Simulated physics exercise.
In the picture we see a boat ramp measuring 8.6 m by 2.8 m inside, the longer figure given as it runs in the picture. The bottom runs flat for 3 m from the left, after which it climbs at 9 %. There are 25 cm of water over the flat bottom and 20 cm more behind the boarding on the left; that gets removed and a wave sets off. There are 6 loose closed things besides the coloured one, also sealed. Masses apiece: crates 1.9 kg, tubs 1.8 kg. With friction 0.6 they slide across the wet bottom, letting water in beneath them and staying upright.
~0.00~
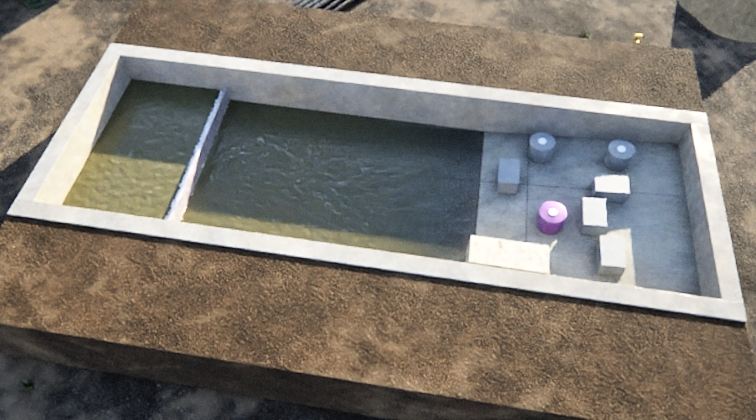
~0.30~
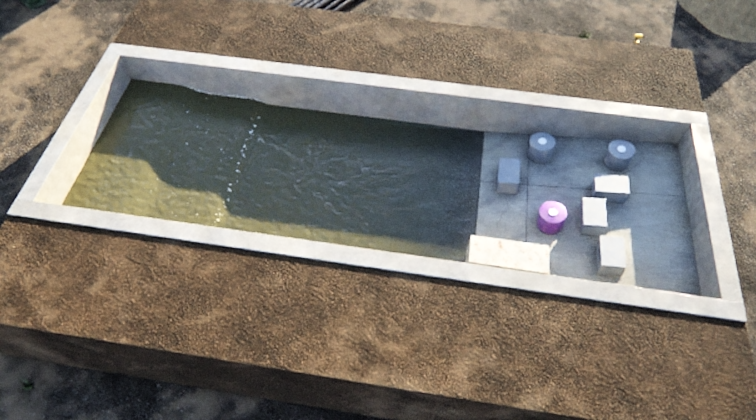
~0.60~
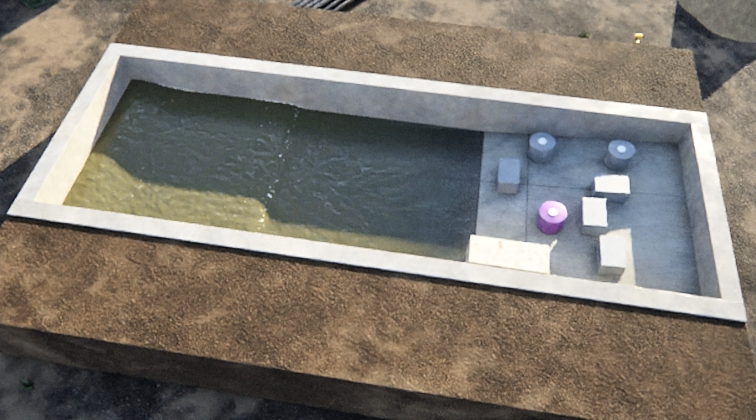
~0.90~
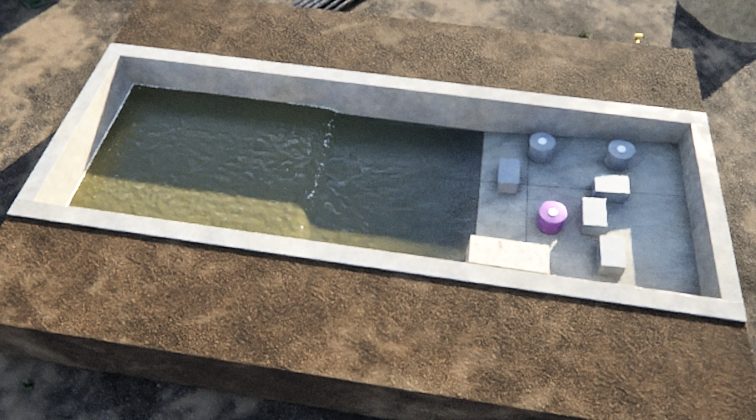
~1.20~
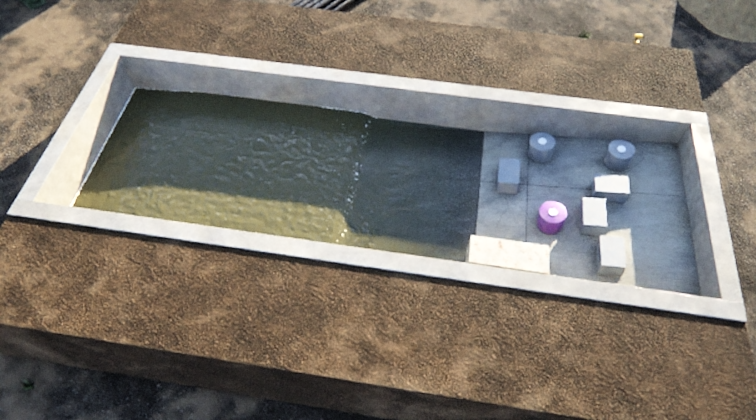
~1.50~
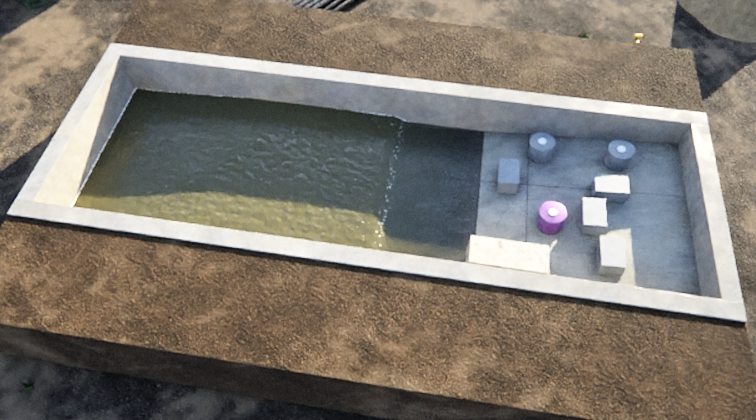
In a long concrete basin, a barrier on the left disappeared and a low, foamy ripple rolled rightward across the murky water, while the purple tub and pale blocks on the dry end stayed still.
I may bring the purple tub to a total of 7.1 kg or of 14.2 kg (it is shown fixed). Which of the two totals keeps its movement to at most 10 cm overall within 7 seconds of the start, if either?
Only the heavier one does.
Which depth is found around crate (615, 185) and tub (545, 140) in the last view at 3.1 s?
I'd estimate 0 cm for the first and 3 cm for the second.
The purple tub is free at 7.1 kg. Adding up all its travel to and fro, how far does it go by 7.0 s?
It covers about 30 cm altogether.
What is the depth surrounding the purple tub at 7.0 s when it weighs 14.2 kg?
4 cm, roughly.
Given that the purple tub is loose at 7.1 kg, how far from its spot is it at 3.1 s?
I'd put it at about 0 cm.
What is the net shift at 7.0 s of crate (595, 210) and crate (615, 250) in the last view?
Shifts: 80 cm / 40 cm.
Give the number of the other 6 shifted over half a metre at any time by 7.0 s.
Tally: 5.
After 2.1 s the purple tub would be 0 cm from its start with 7.1 kg and 0 cm from its start with 14.2 kg; 0 cm of water round it then.
After 3.1 s the purple tub would be 1 cm from its start with 7.1 kg and 0 cm from its start with 14.2 kg; 5 cm of water round it then.
After 4.9 s the purple tub would be 27 cm from its start with 7.1 kg and 0 cm from its start with 14.2 kg; 5 cm of water round it then.
After 7.0 s the purple tub would be 26 cm from its start with 7.1 kg and 0 cm from its start with 14.2 kg; 4 cm of water round it then.
